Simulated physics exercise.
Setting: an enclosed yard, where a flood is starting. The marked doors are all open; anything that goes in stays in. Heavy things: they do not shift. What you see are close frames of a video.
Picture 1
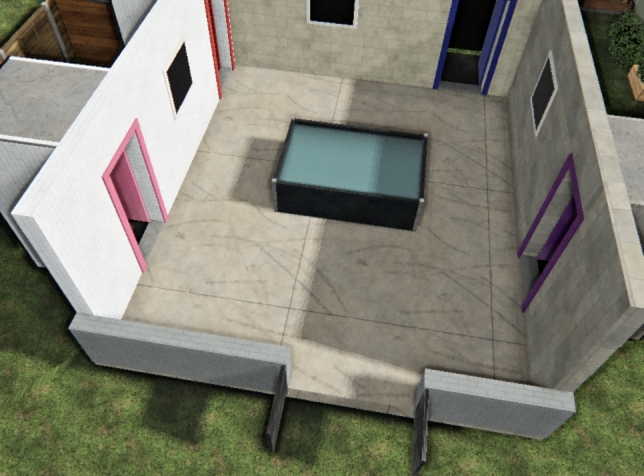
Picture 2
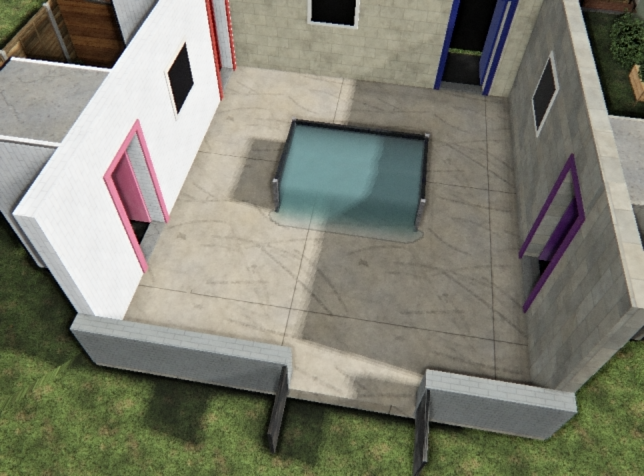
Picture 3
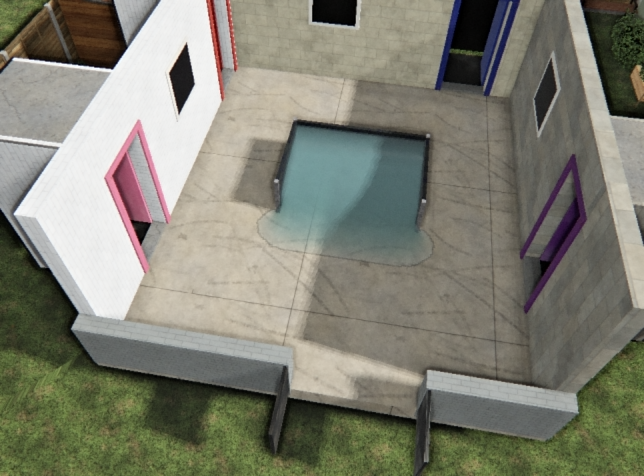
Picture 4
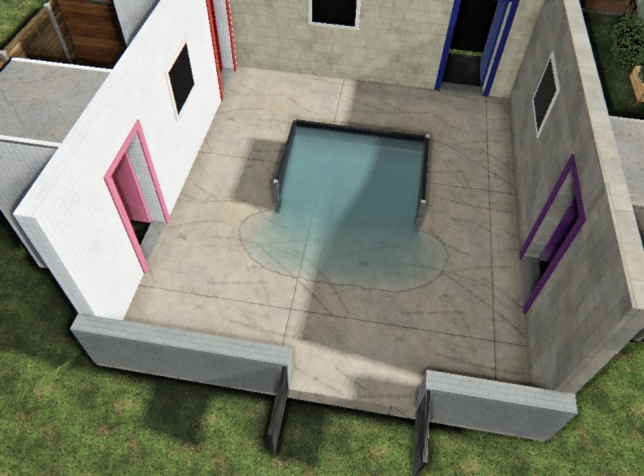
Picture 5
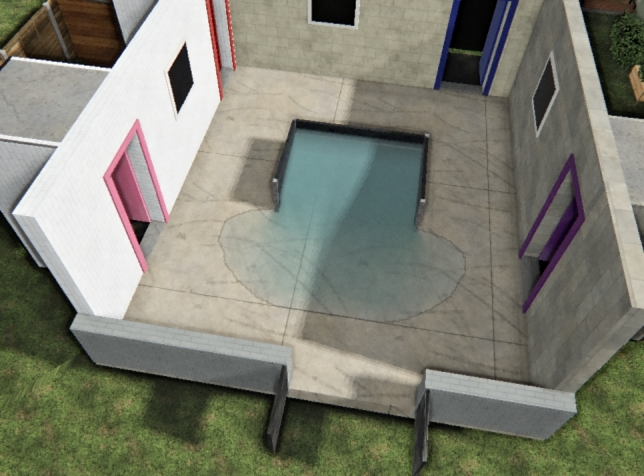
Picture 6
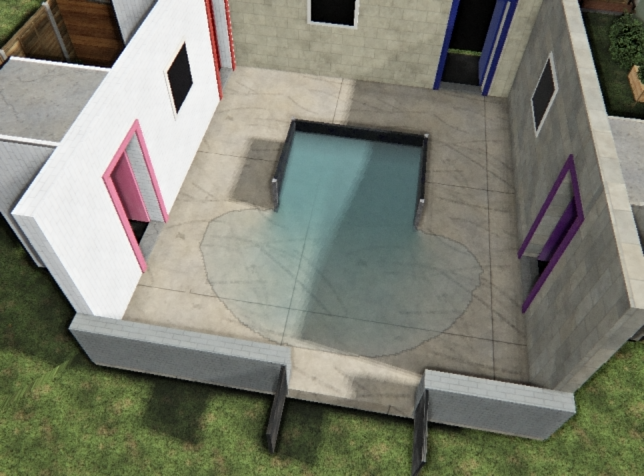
At the start, a dark-sided tank of blue-green water sits whole and still in a walled yard with pink, red, blue and purple doorways. Then its near side is gone and water pours out, spreading forward and sideways across the paved floor in a widening, rounded sheet.
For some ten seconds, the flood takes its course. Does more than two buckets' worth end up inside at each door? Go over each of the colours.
As I see it, I expect the blue door to let through an acceptable amount, I expect the red door to let through an acceptable amount, I expect the pink door to let through too much, I expect the purple door to let through an acceptable amount.
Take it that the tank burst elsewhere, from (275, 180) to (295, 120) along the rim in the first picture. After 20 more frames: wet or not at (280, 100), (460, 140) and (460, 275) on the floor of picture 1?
Taken in turn they're swamped, unwetted and unwetted.
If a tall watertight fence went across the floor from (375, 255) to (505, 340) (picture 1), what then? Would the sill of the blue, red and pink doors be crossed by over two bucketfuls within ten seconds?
Blue door falls short, red door falls short, pink door overshoots.
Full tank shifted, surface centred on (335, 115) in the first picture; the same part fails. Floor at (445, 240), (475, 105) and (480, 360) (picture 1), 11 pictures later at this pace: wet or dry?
Points in order: Inundated; not reached; inundated.
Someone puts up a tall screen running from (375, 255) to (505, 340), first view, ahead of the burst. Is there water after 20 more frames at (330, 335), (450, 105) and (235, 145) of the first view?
Taking the three spots in turn, they are inundated, unwetted and unwetted.
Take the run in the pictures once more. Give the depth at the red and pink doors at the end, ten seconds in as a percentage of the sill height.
The first is near 60 per cent, the second near 110 per cent.
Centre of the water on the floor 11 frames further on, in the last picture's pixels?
Close to (324, 271), I reckon.
A moment on, water covers 35 % of the floor; the blue door not reached, the red door not reached, the pink door not reached, the purple door not reached.
Next, water covers 40 % of the floor; the blue door not reached, the red door not reached, the pink door wet at the sill, nothing in, the purple door wet at the sill, nothing in.
Then, water covers 45 % of the floor; the blue door not reached, the red door not reached, the pink door under two buckets in, the purple door wet at the sill, nothing in.
Later, water covers 80 % of the floor; the blue door not reached, the red door wet at the sill, nothing in, the pink door over two buckets in, the purple door wet at the sill, nothing in.
In the end, water covers 95 % of the floor; the blue door wet at the sill, nothing in, the red door wet at the sill, nothing in, the pink door over two buckets in, the purple door wet at the sill, nothing in.
